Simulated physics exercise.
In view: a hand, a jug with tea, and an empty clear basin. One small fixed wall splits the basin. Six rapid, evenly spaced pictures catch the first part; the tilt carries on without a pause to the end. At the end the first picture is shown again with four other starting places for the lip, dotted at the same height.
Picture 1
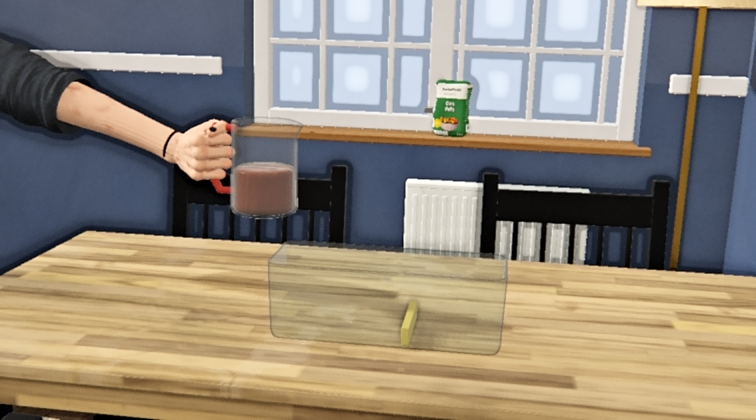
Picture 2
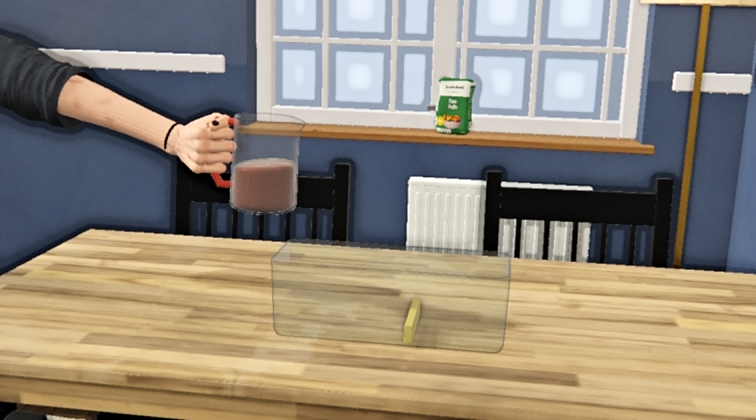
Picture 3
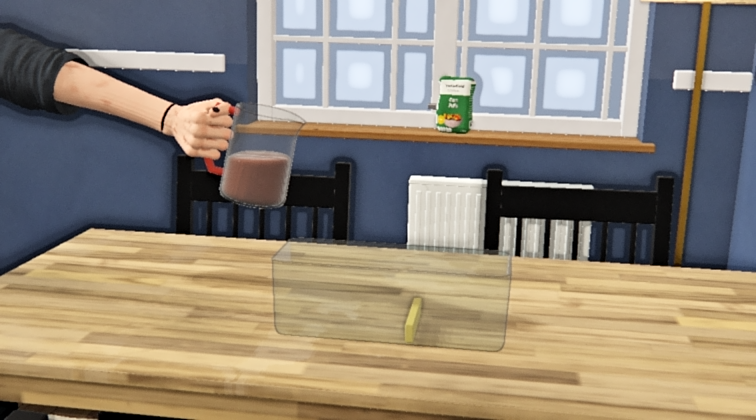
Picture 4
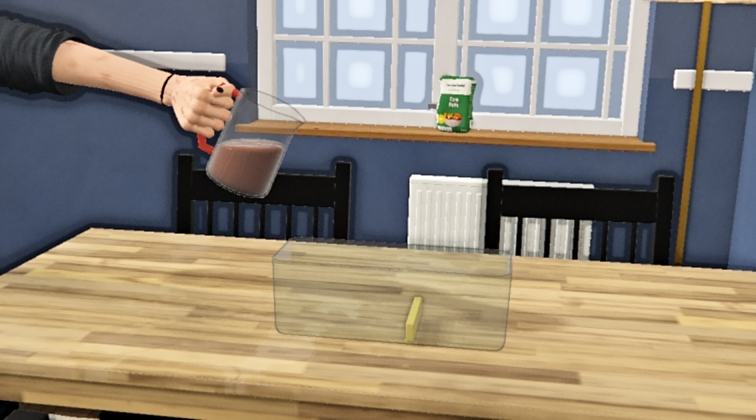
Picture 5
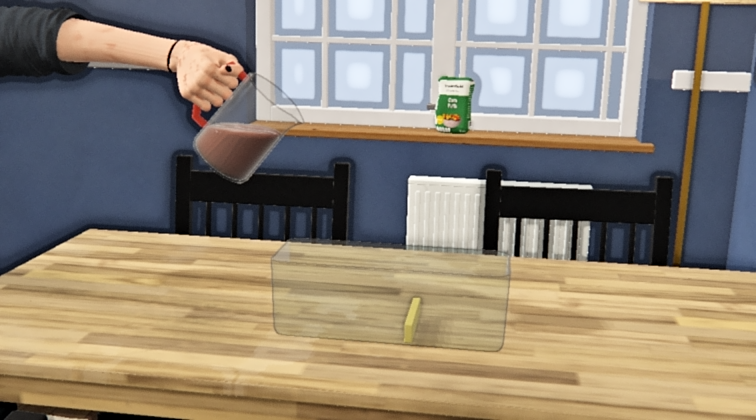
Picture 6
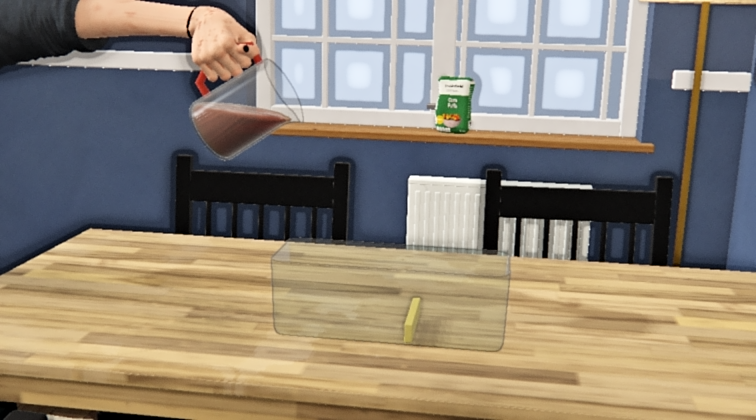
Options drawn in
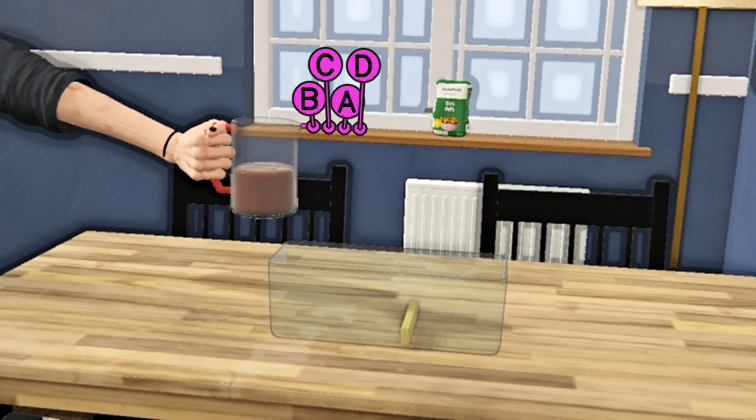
An arm in a dark sleeve reaches in from the left, holding a clear jug of brownish-pink liquid by its red handle, in a blue-walled room seen from across a wooden table. An empty clear basin sits on the table near a small yellow block, with black chairs, a white radiator and a green carton on the windowsill behind. The hand steadily tilts the jug rightward, the liquid shifting toward its lip, while the view stays almost still.
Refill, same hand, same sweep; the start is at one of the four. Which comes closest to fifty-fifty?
Place C does it best.
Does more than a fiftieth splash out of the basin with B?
Yes.
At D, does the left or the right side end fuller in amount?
More ends on the right.
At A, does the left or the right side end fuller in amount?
More ends on the right.
On the marked copy, A at (344, 127); B at (313, 126); C at (328, 127); D at (359, 128).
For place A, about 16 % ends left of the wall and 79 % right of it; 5 % is lost outside.
For place B, about 81 % ends left of the wall and 12 % right of it; 7 % is lost outside.
For place C, about 51 % ends left of the wall and 45 % right of it; 3 % is lost outside.
For place D, about 14 % ends left of the wall and 80 % right of it; 5 % is lost outside.
